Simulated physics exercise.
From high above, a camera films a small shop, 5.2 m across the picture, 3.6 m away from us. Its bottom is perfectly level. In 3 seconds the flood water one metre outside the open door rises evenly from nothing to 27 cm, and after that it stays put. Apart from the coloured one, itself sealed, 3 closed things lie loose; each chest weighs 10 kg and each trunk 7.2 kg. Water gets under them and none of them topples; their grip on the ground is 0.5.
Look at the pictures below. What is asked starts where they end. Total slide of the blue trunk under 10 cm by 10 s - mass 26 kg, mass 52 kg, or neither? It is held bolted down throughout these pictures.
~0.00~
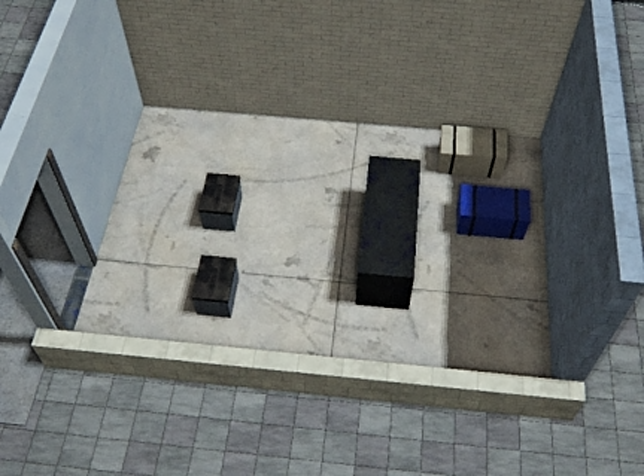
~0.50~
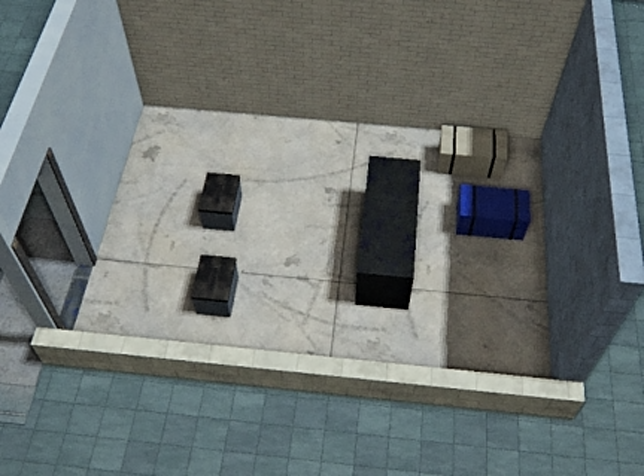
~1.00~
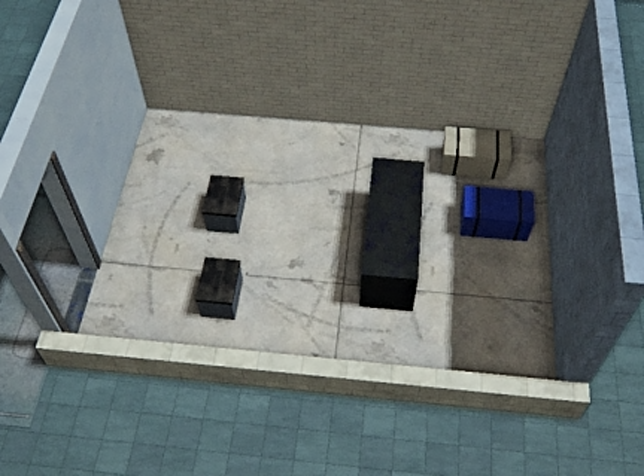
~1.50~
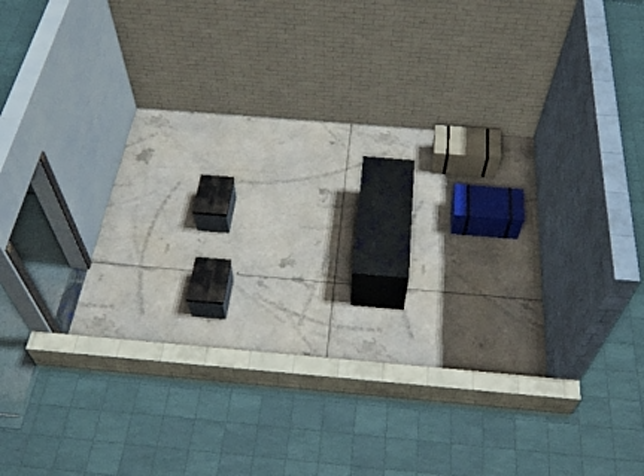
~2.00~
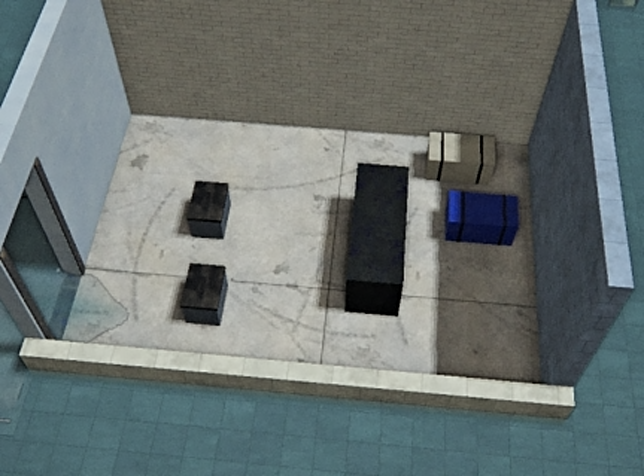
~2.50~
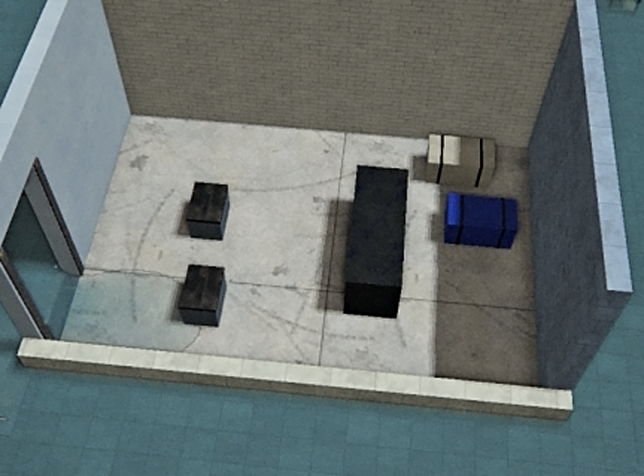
Going by the pictures, it is pinned only by the heavier mass.
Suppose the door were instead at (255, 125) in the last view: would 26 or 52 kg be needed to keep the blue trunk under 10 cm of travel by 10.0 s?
That way, the small mass suffices.
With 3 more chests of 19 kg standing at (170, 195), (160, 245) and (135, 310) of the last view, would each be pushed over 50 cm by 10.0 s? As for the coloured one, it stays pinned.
First: Inside the limit; second: Inside the limit; third: Beyond the limit.
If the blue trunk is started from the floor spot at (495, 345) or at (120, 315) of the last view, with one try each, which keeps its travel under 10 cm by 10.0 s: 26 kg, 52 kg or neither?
Taking them in turn, neither mass keeps it, and neither mass keeps it.
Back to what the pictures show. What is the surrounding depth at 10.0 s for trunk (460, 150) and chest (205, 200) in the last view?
I'd put it at 9 cm and 6 cm respectively.
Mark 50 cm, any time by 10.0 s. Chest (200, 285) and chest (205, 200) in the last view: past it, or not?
In that order: More, past it.
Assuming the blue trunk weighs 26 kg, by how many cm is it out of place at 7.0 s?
0 cm.
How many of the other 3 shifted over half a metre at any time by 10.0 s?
The answer here is 2.
After 3.5 s the blue trunk would be 0 cm from its start with 26 kg and 0 cm from its start with 52 kg; 0 cm of water round it then.
After 4.5 s the blue trunk would be 0 cm from its start with 26 kg and 0 cm from its start with 52 kg; 0 cm of water round it then.
After 7.0 s the blue trunk would be 0 cm from its start with 26 kg and 0 cm from its start with 52 kg; 4 cm of water round it then.
After 10.0 s the blue trunk would be 70 cm from its start with 26 kg and 0 cm from its start with 52 kg; 11 cm of water round it then.
